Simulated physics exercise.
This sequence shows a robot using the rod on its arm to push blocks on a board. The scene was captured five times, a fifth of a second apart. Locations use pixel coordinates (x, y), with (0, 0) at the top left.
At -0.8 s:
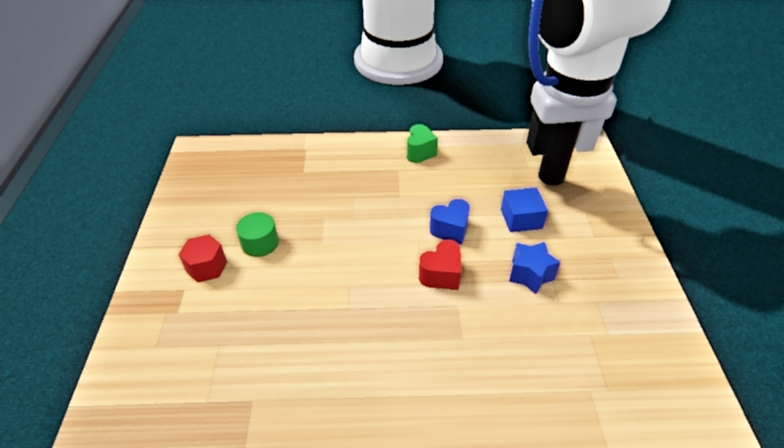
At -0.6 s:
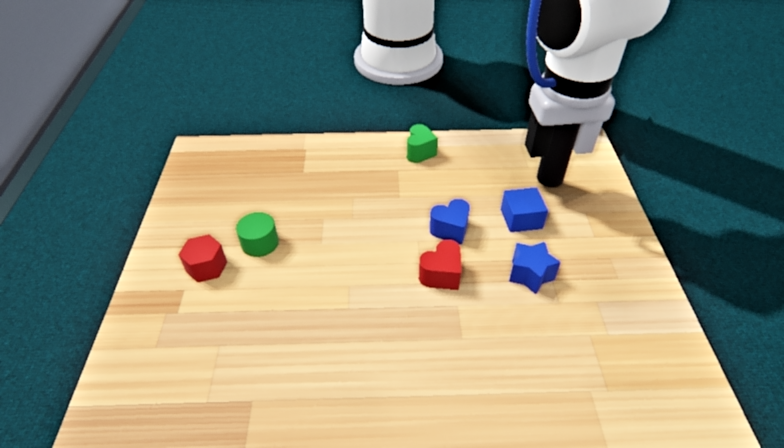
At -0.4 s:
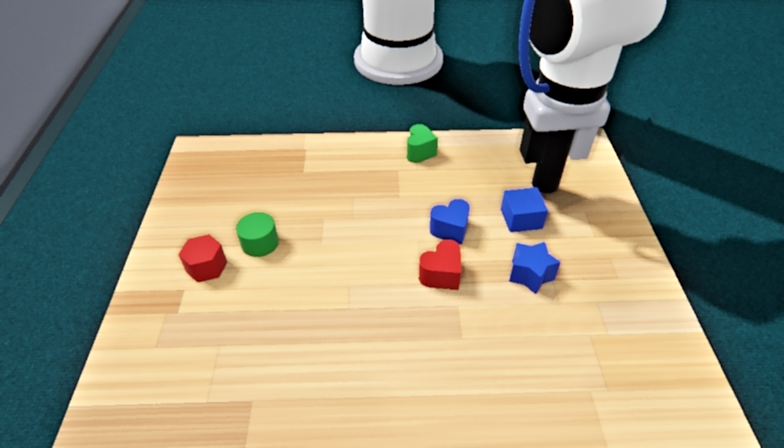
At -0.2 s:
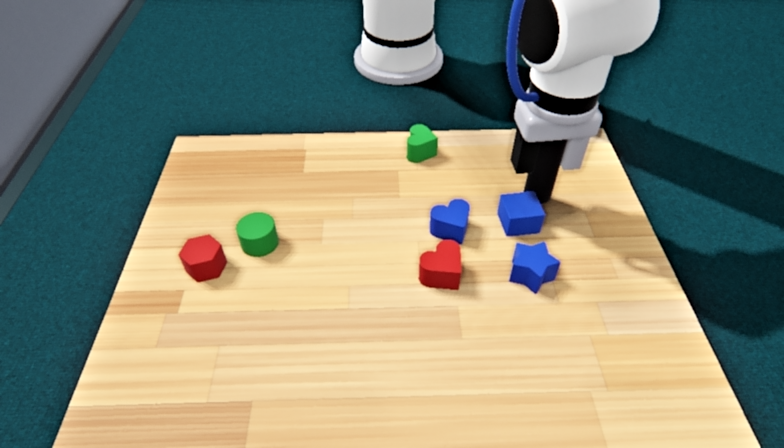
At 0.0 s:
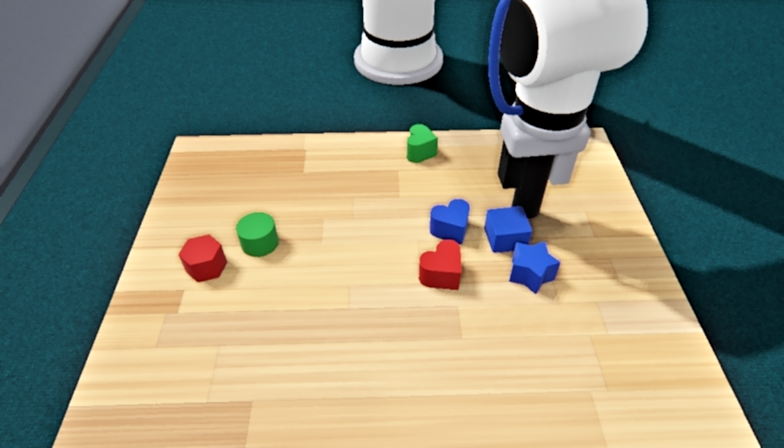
A light wooden board lies on a dark teal surface, seen from above at an angle by a still camera. A red hexagon and green cylinder sit at left, a green heart at the back, and blue and red hearts, a blue cube and a blue star right of centre. The white robot arm's black rod moves forward and left, pushing the cube a short way toward the viewer and left.
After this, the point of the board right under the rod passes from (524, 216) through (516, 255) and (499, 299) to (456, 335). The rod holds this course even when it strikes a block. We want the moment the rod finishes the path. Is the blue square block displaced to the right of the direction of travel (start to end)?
Yes, I think so.
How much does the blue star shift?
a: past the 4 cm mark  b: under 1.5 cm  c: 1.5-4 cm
I'll go with a - past the 4 cm mark.
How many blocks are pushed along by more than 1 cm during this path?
Answer: 3+.
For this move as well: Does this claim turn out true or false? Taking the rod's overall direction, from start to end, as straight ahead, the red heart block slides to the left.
The statement is false.
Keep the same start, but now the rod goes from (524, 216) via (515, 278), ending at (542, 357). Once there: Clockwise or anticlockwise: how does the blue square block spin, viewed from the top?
Watching from overhead, you'd notice the blue square block rotating clockwise.
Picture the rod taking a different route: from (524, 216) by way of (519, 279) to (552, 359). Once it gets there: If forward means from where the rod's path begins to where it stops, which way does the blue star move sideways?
Over to the left.
On the path given first. One third of the way, rod (517, 250); blue square block (485, 247), turned 55° clockwise; blue star (535, 268), turned 45° anticlockwise.
Two thirds of the way, rod (500, 294); red heart block (432, 255), turned 20° clockwise; blue square block (468, 266); blue star (542, 297), turned 115° anticlockwise.
At the end, rod (457, 329); red heart block (428, 252), turned 35° clockwise; blue heart block not moved; blue square block (460, 271), turned 140° clockwise; blue star (542, 297), turned 115° anticlockwise.
